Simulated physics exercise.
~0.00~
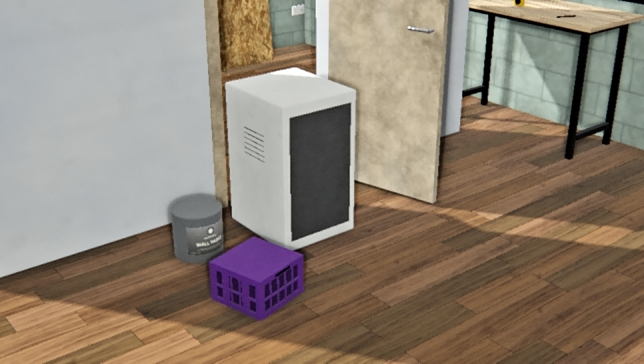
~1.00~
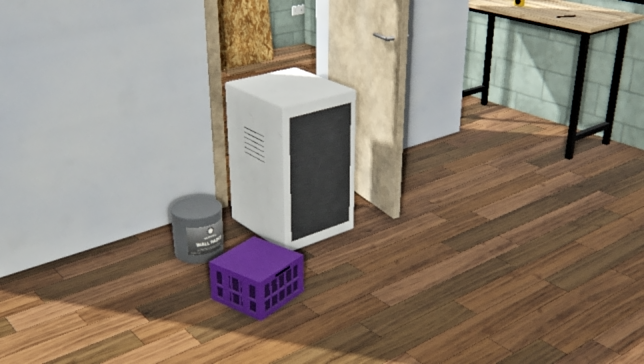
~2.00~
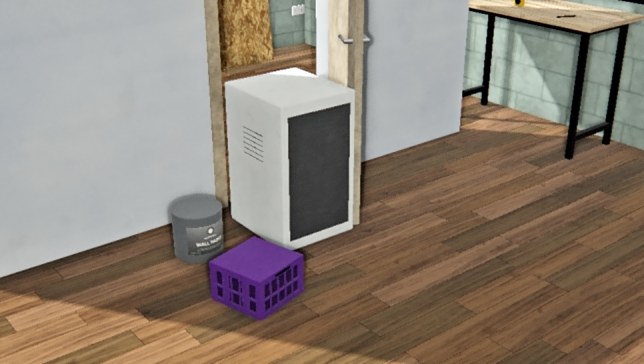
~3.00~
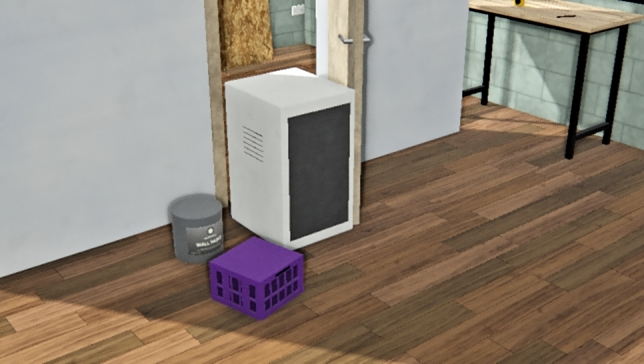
In a room with a wooden floor and pale walls, a door stands wide open beside a doorway, with a white appliance in front of the opening and a grey pail and a purple crate nearby. The door swings left toward the appliance, with nobody in sight pushing it. It keeps turning until little more than its narrow edge and handle show. There it stops against the appliance, jammed while still well open. The appliance, pail and crate all stay where they were, and the doorway remains uncovered.
